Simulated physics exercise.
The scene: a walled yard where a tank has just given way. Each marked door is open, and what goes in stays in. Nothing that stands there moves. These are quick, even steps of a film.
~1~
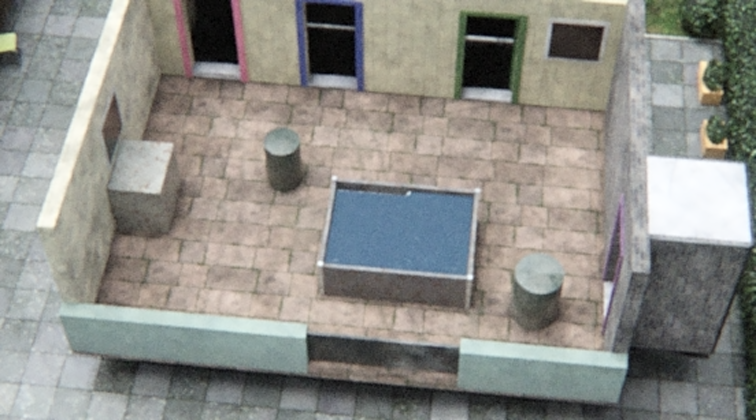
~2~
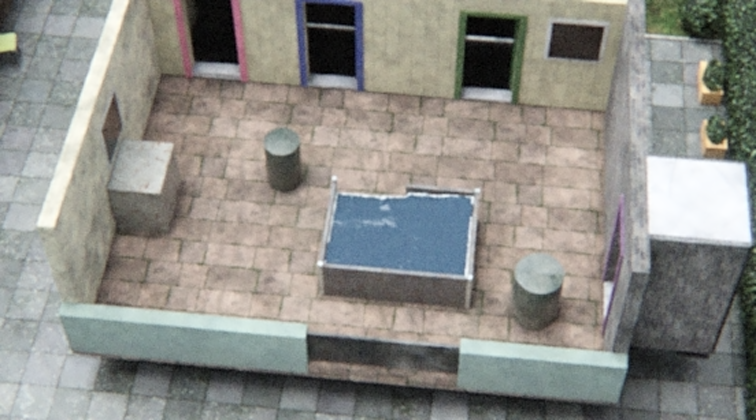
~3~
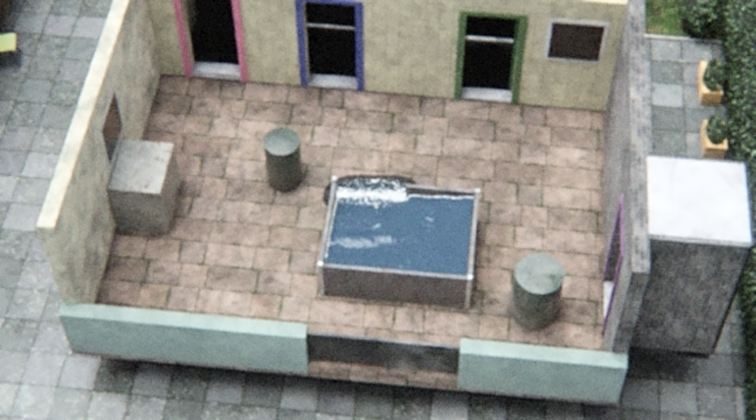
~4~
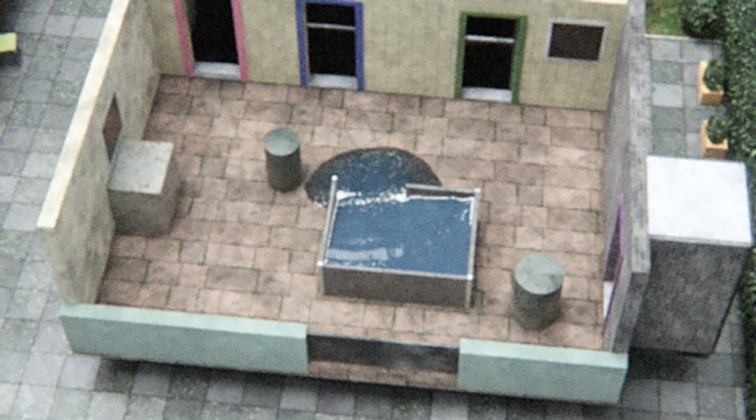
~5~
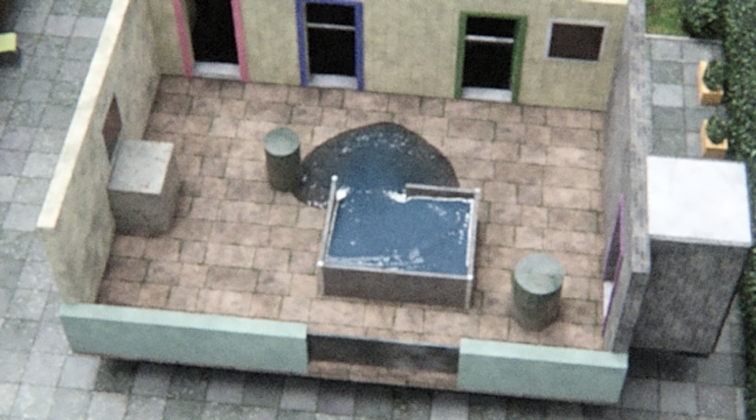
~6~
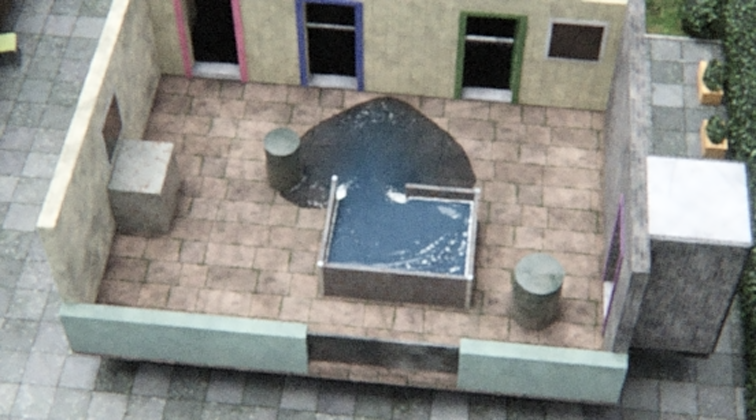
Water pours from the far side of an open tank and spreads across the walled yard.
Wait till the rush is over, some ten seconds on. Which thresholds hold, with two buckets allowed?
One by one: The blue door floods; the pink door holds within the limit; the green door floods; the purple door holds within the limit.
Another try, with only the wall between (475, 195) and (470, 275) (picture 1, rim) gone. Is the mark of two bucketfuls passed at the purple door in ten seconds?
In short: The purple door is over.
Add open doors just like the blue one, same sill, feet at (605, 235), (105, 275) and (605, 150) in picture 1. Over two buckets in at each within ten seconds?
In turn: Stays under, keeps below it, takes more.
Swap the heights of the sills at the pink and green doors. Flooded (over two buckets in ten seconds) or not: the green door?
My reading: Green door keeps below it.
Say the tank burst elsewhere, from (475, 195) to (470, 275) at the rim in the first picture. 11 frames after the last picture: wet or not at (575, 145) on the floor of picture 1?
There: Covered.
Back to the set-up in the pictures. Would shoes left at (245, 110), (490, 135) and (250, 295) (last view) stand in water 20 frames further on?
As listed: Covered, under water, no water.
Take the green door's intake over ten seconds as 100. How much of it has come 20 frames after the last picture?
Close to 75 %.
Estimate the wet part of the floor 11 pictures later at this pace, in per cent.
Some 30 per cent.
A moment on, water covers 25 % of the floor; the blue door over two buckets in, the pink door not reached, the green door wet at the sill, nothing in, the purple door not reached.
Next, water covers 30 % of the floor; the blue door far over two buckets in, the pink door wet at the sill, nothing in, the green door under two buckets in, the purple door not reached.
Then, water covers 40 % of the floor; the blue door far over two buckets in, the pink door wet at the sill, nothing in, the green door over two buckets in, the purple door not reached.
Later, water covers 70 % of the floor; the blue door far over two buckets in, the pink door wet at the sill, nothing in, the green door over two buckets in, the purple door wet at the sill, nothing in.
In the end, water covers 90 % of the floor; the blue door far over two buckets in, the pink door wet at the sill, nothing in, the green door over two buckets in, the purple door under two buckets in.
